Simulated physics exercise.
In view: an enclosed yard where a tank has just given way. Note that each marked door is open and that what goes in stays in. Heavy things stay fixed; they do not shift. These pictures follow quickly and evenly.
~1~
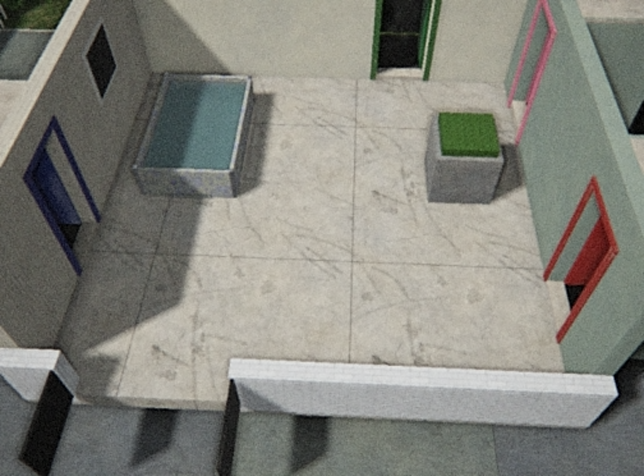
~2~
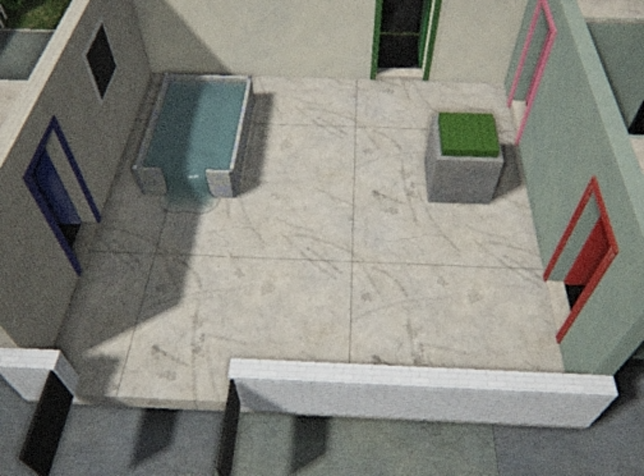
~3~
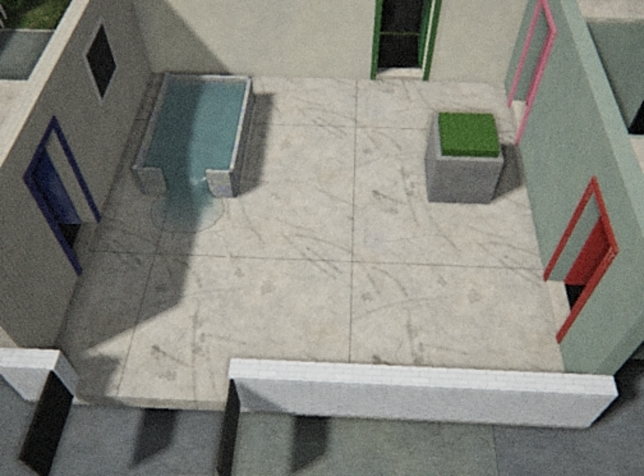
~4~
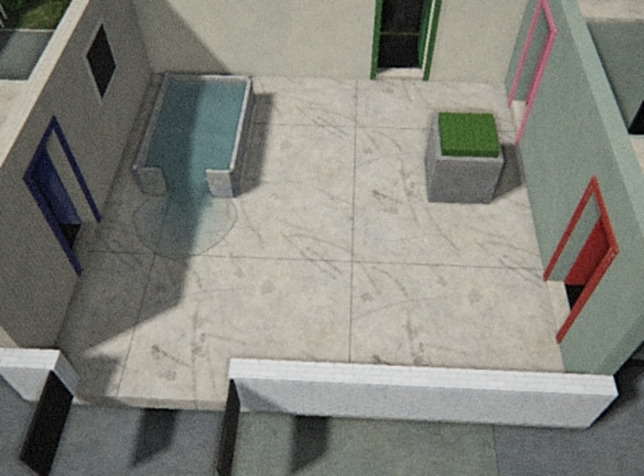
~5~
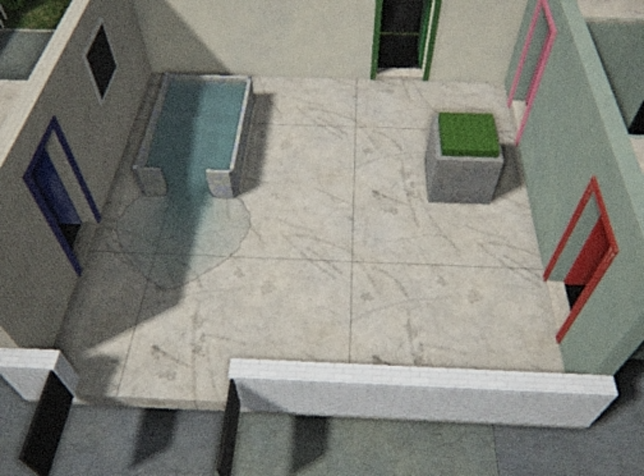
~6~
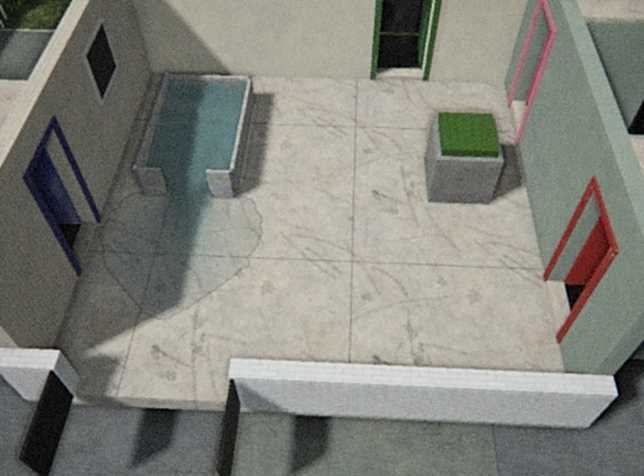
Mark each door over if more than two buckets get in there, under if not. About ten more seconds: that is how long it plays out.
Green door - under; pink door - under; blue door - over; red door - under.
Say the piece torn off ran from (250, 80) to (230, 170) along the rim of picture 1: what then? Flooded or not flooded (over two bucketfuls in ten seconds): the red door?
I'd say the red door crosses the line.
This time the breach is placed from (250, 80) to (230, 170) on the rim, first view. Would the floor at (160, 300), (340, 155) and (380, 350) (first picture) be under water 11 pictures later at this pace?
Spot one ends up untouched by the spill, spot two deluged, spot three untouched by the spill.
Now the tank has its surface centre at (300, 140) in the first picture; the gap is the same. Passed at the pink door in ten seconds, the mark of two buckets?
As far as I can tell, pink stays within limits.
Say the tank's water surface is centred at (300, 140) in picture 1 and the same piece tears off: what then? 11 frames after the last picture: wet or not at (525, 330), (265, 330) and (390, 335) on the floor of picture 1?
Going through them in turn: Still bare, waterlogged and waterlogged.
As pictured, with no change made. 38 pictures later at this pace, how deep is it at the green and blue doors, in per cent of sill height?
The first comes to about 0 percent, the second to about 140 percent.
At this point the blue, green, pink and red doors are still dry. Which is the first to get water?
It is the door marked blue.
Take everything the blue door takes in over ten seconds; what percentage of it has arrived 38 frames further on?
Roughly 90 %.
A moment on, water covers 20 % of the floor; the green door not reached, the pink door not reached, the blue door wet at the sill, nothing in, the red door not reached.
Next, water covers 25 % of the floor; the green door not reached, the pink door not reached, the blue door under two buckets in, the red door not reached.
Then, water covers 30 % of the floor; the green door not reached, the pink door not reached, the blue door over two buckets in, the red door not reached.
Later, water covers 35 % of the floor; the green door not reached, the pink door not reached, the blue door over two buckets in, the red door wet at the sill, nothing in.
In the end, water covers 45 % of the floor; the green door not reached, the pink door not reached, the blue door over two buckets in, the red door wet at the sill, nothing in.
